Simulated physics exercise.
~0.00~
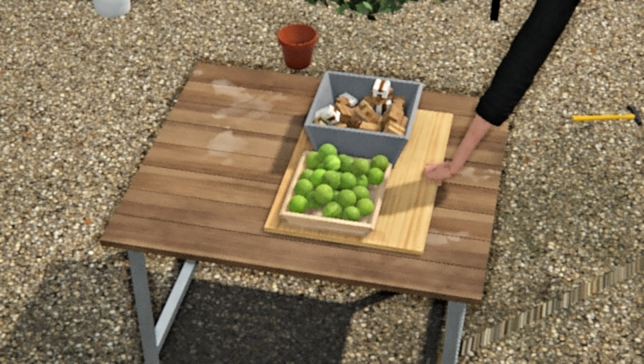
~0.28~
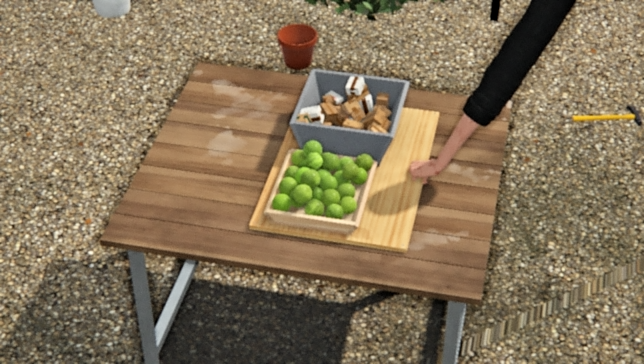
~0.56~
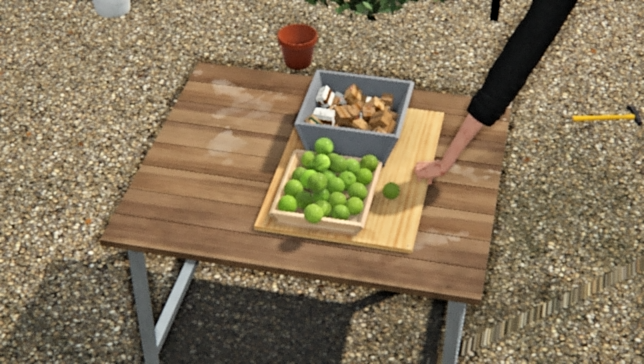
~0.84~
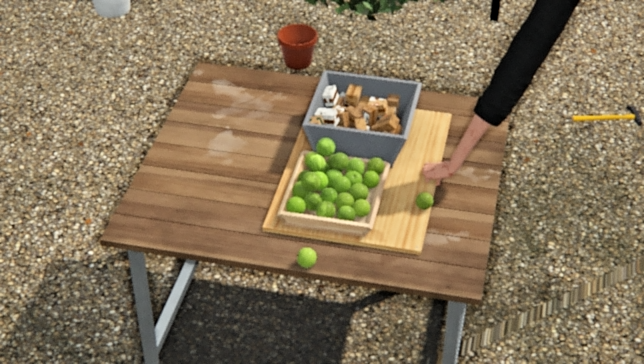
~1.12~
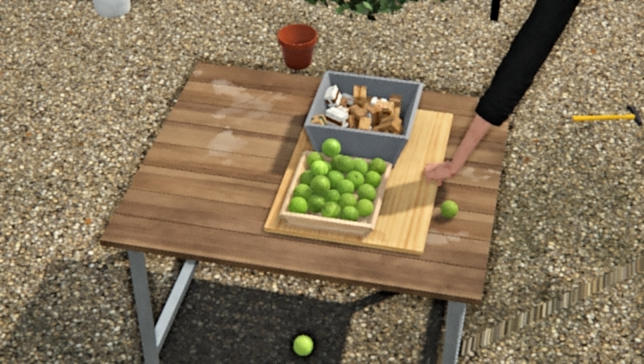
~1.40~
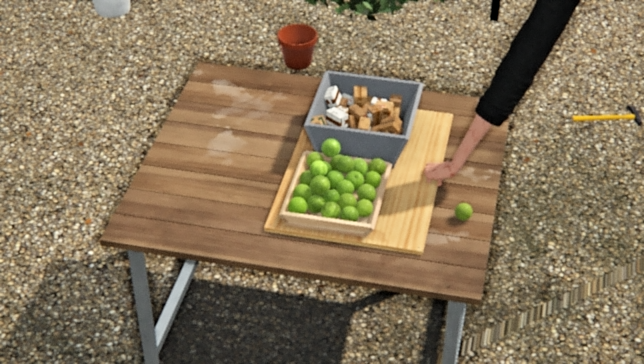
A pale wooden board, carrying a wooden box heaped with green apples and a grey box of small brown and white parcels, slides left across an outdoor table, with a hand at its right edge. It then starts back to the right, and one apple drops onto the board beside the box while another perches at the front. As the board continues right, the first rolls across it and the other leaves the table's front edge. That apple falls to the ground and passes out of sight. The board rests, and the remaining loose apple rolls a little further right on the tabletop, while the parcels stay in their box.
